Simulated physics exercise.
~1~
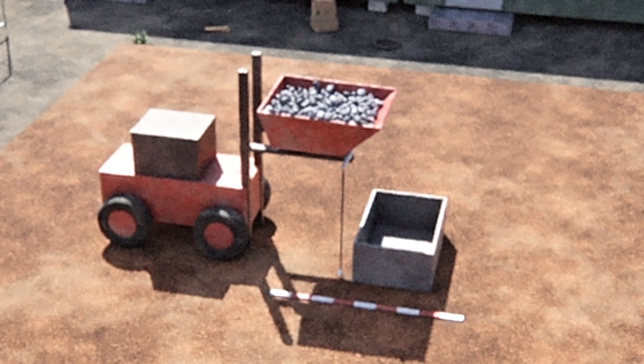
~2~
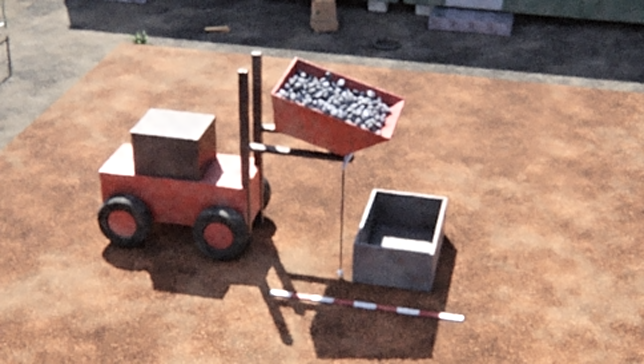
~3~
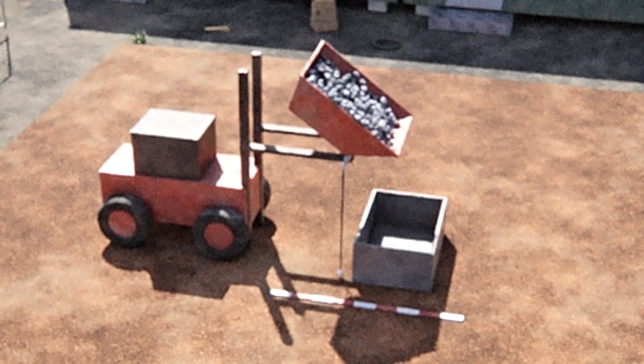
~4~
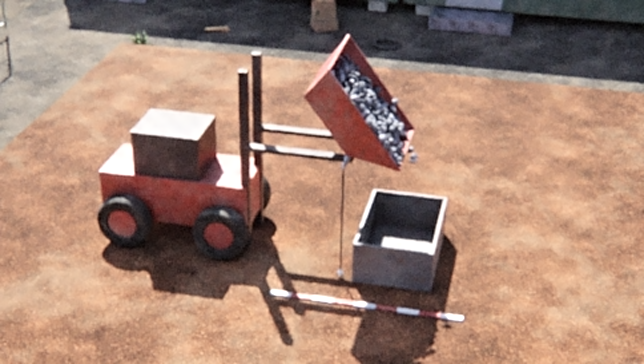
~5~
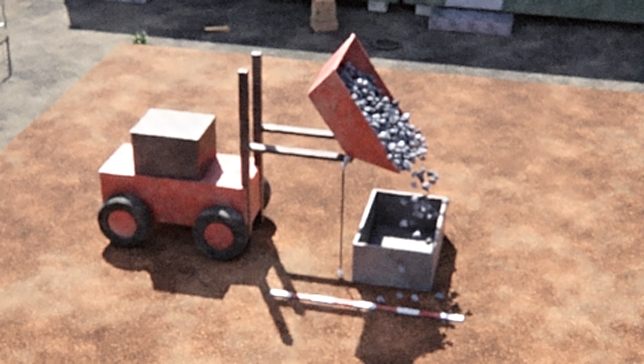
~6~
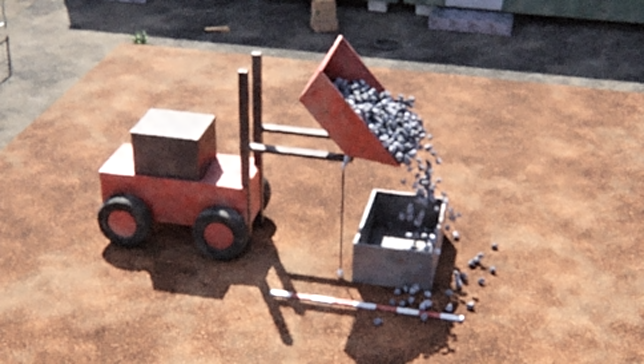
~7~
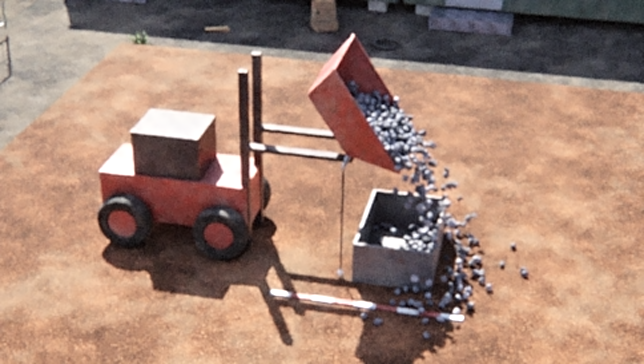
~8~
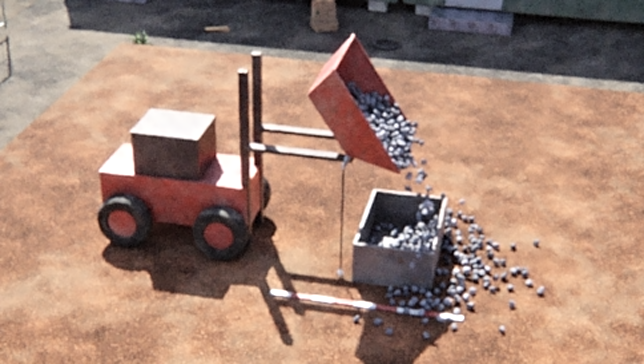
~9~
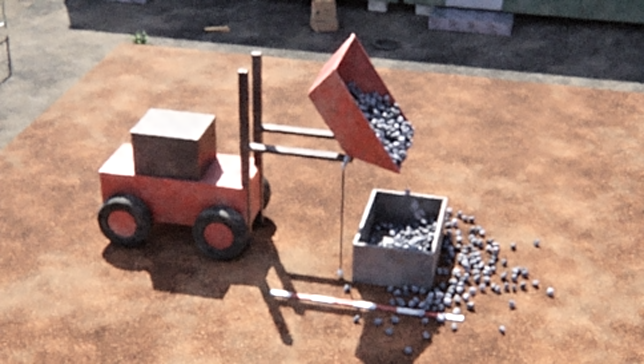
Red forklift tipping a raised skip of grey stones, spilling some into and beyond a bin, with many still in the skip.
